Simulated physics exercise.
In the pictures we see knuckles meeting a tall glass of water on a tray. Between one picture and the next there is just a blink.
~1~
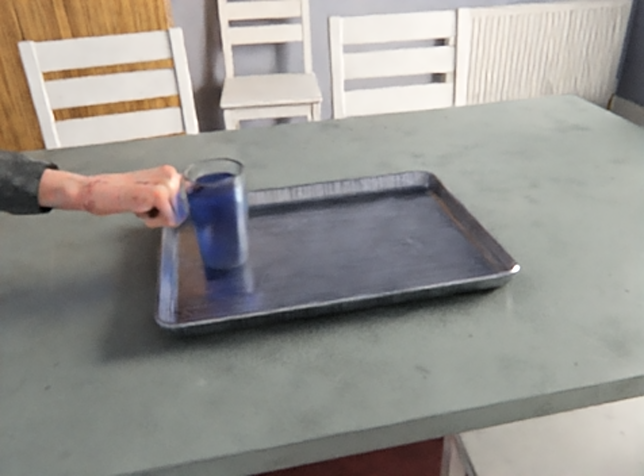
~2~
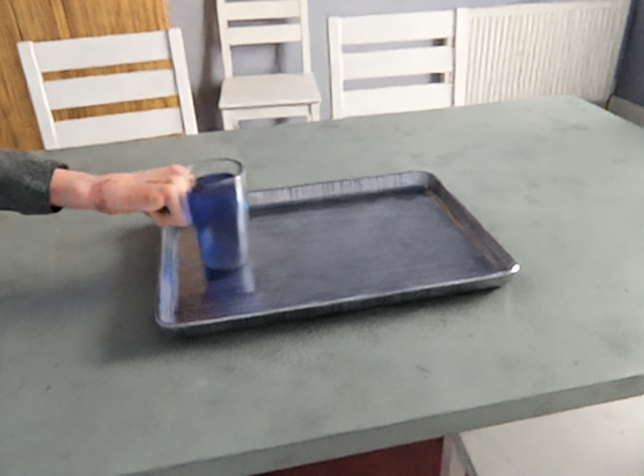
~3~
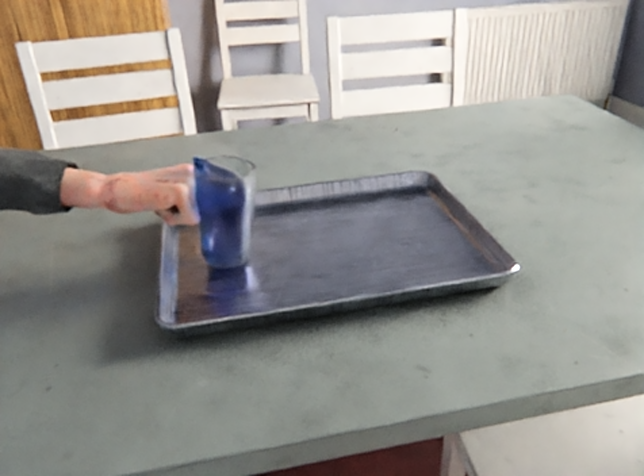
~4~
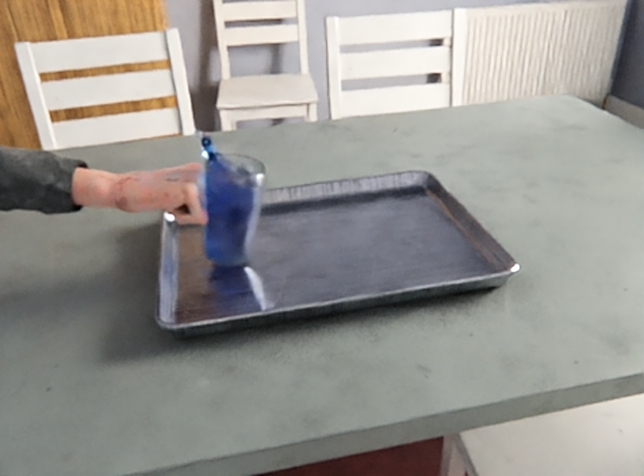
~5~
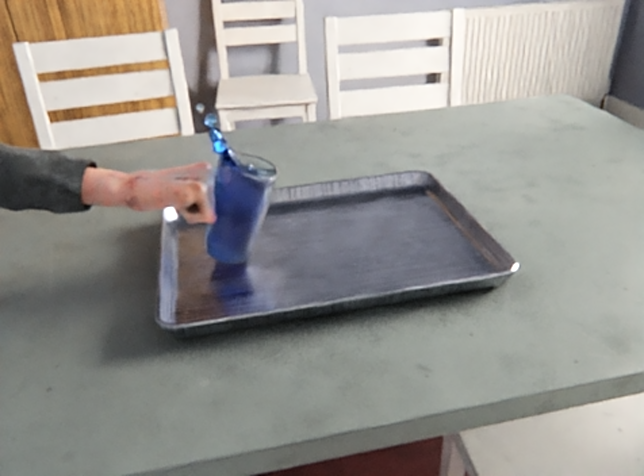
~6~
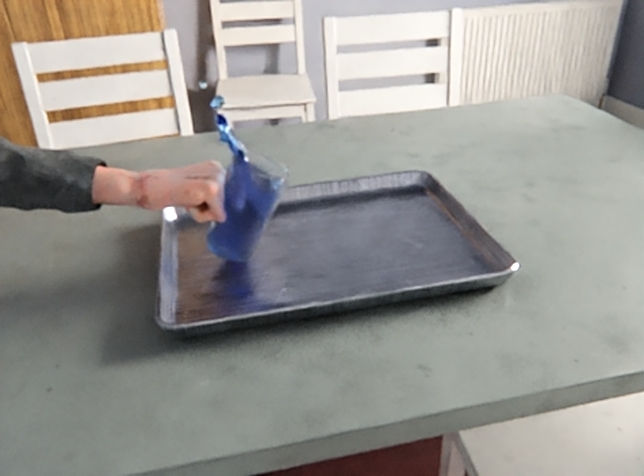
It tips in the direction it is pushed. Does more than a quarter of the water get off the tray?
Over a quarter escapes.
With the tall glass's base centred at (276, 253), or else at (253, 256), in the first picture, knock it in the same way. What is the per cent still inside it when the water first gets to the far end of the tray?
Close to 60 in a hundred, and close to 55 in a hundred.
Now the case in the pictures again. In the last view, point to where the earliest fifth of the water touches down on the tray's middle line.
Roughly at (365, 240).
A moment on, the tall glass lies on its side and 90 per cent is in the glass, 0 on the tray and 10 above or beyond its rim.
Next, the tall glass lies on its side and 46 per cent is in the glass, 44 on the tray and 9 above or beyond its rim.
Then the tall glass lies on its side and 26 per cent is in the glass, 50 on the tray and 23 above or beyond its rim.
Later the tall glass lies on its side and 14 per cent is in the glass, 52 on the tray and 34 above or beyond its rim.
In the end 66 per cent is held by tray and glass, 34 is off the tray.
